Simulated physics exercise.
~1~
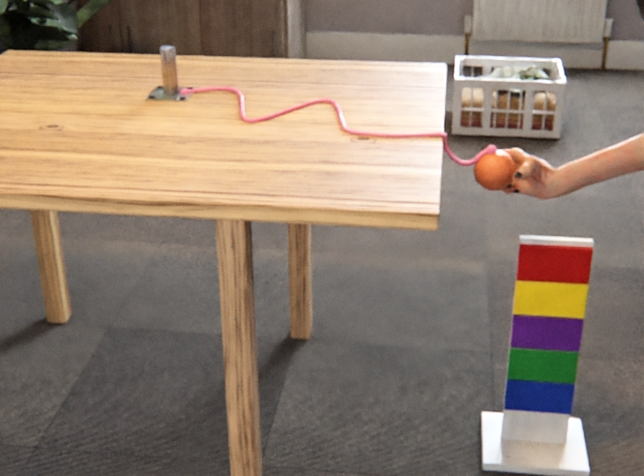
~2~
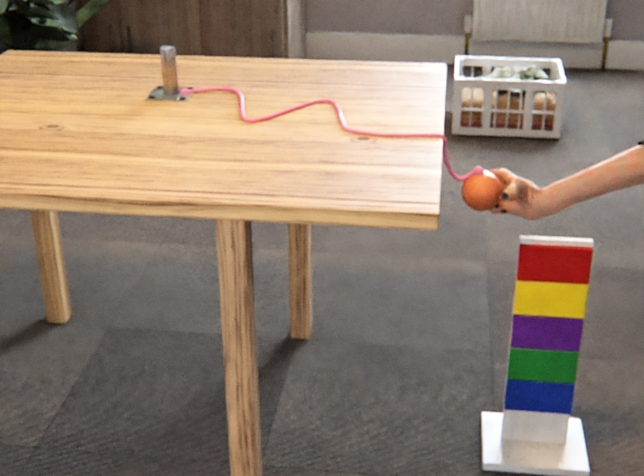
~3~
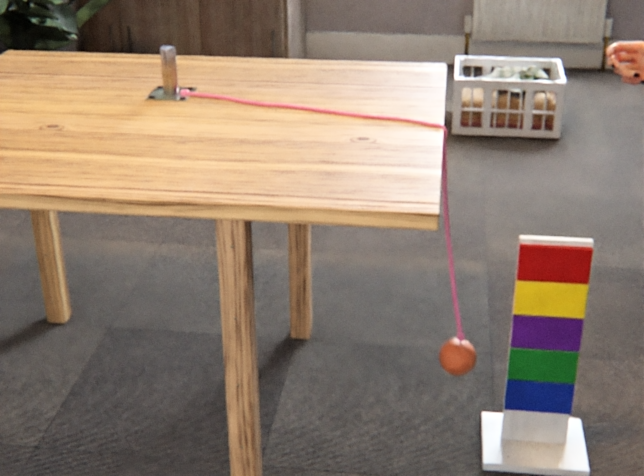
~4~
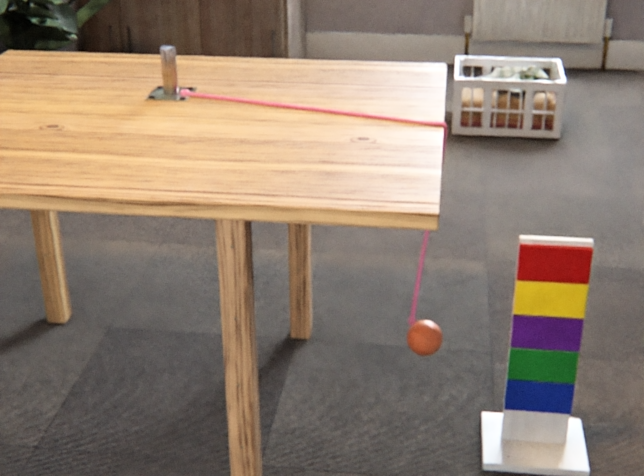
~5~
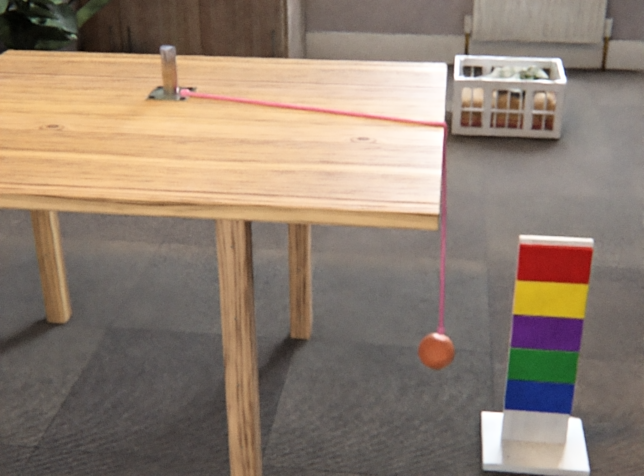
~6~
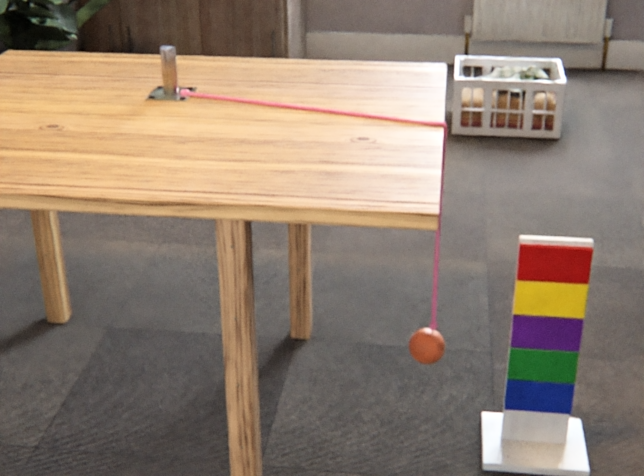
A hand releases an orange on a cord, and it swings, hanging level with green.
